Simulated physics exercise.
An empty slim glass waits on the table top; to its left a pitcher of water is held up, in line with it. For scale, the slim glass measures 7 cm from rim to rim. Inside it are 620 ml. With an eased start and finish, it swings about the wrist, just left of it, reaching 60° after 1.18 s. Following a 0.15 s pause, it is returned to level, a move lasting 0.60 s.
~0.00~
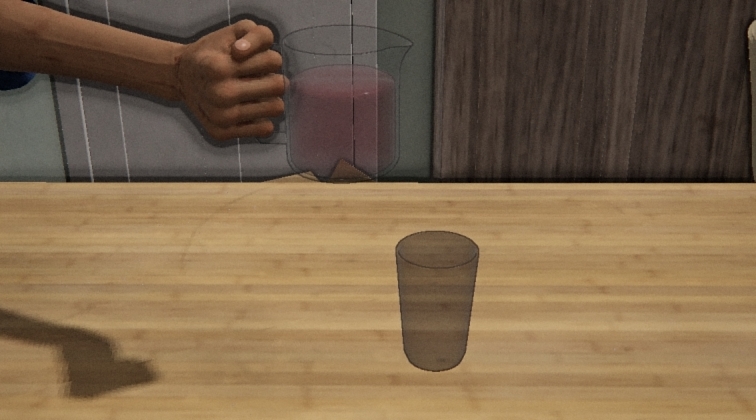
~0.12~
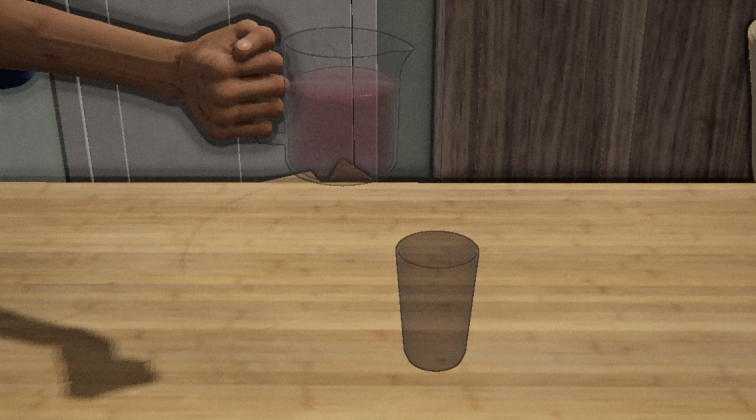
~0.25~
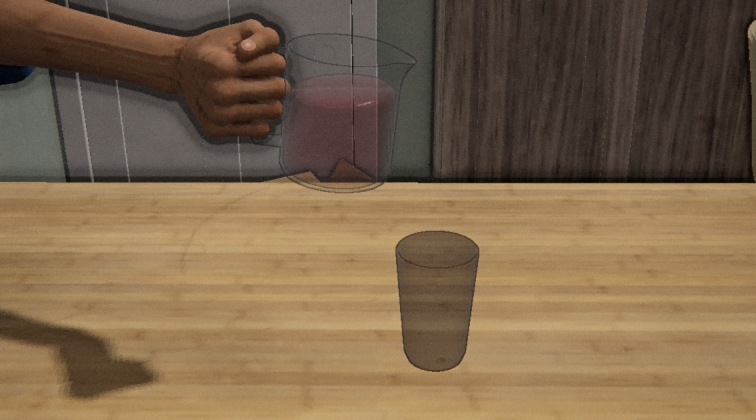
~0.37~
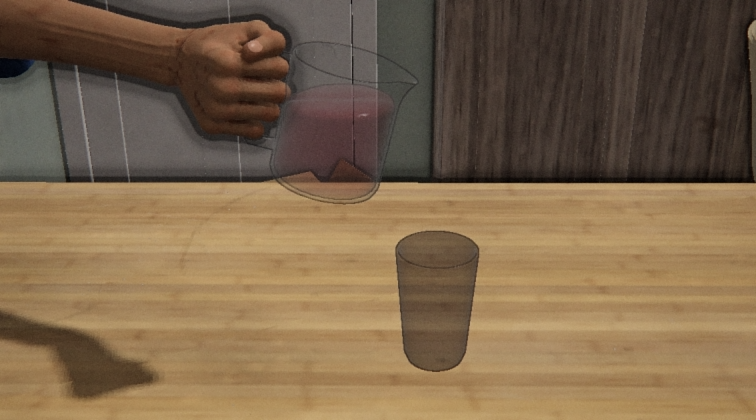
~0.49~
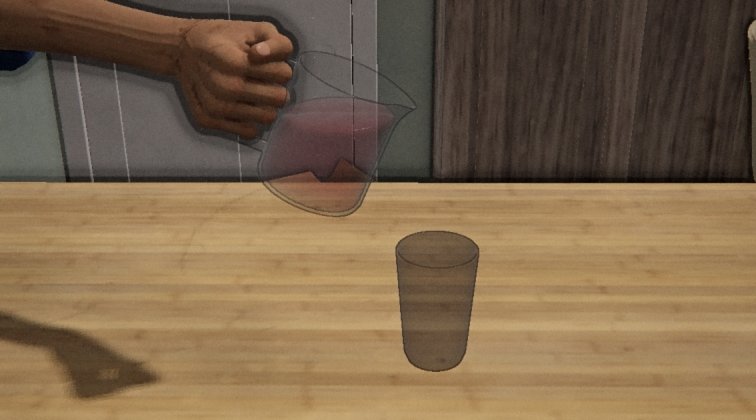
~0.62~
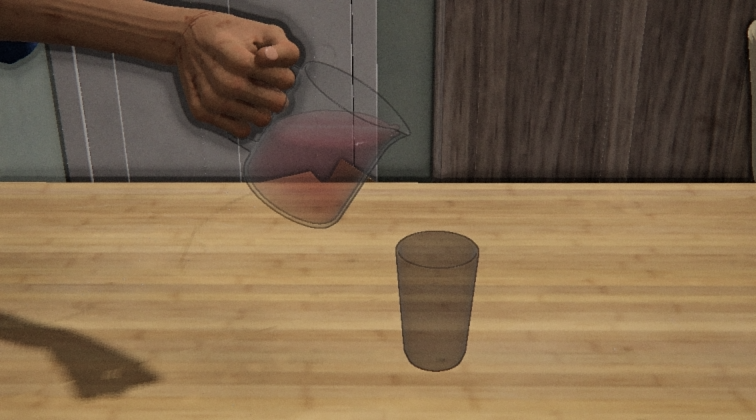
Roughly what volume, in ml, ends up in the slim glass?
200 ml.
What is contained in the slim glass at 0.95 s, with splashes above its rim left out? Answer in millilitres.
Contents at that moment: Approx. 15 ml.
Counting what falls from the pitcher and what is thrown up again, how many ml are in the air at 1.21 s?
Roughly 40 ml is airborne.
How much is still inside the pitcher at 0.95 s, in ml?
Remaining volume: Approx. 570 ml.
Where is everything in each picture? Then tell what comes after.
It leans 0°; its right rim is at (413, 42); the water meets the walls at (300, 76) and (383, 77); the slim glass's rim runs from (397, 251) to (478, 251), in the first frame.
It leans 2°; its right rim is at (414, 46); the water meets the walls at (301, 79) and (386, 80), in the second frame.
It leans 6°; its right rim is at (417, 60); the water meets the walls at (297, 87) and (388, 86), in the third frame.
It leans 13°; its right rim is at (419, 80); the water meets the walls at (293, 101) and (382, 98), in the fourth frame.
It leans 22°; its right rim is at (417, 105); the water meets the walls at (282, 117) and (389, 111), in the fifth frame.
It leans 32°; its right rim is at (411, 132); the water meets the walls at (266, 138) and (387, 127), in the sixth frame.
By 0.95 s the tilt is 55° and the slim glass has 15 ml, the pitcher 570 ml, and 0 ml is on the table top.
By 1.21 s the tilt is 60° and the slim glass has 95 ml, the pitcher 485 ml, and 0 ml is on the table top.
By 1.47 s the tilt is 53° and the slim glass has 180 ml, the pitcher 415 ml, and 0 ml is on the table top.
By 1.75 s the tilt is 12° and the slim glass has 200 ml, the pitcher 415 ml, and 0 ml is on the table top.
At rest the slim glass has 200 ml, the pitcher 415 ml, and 0 ml is on the table top.
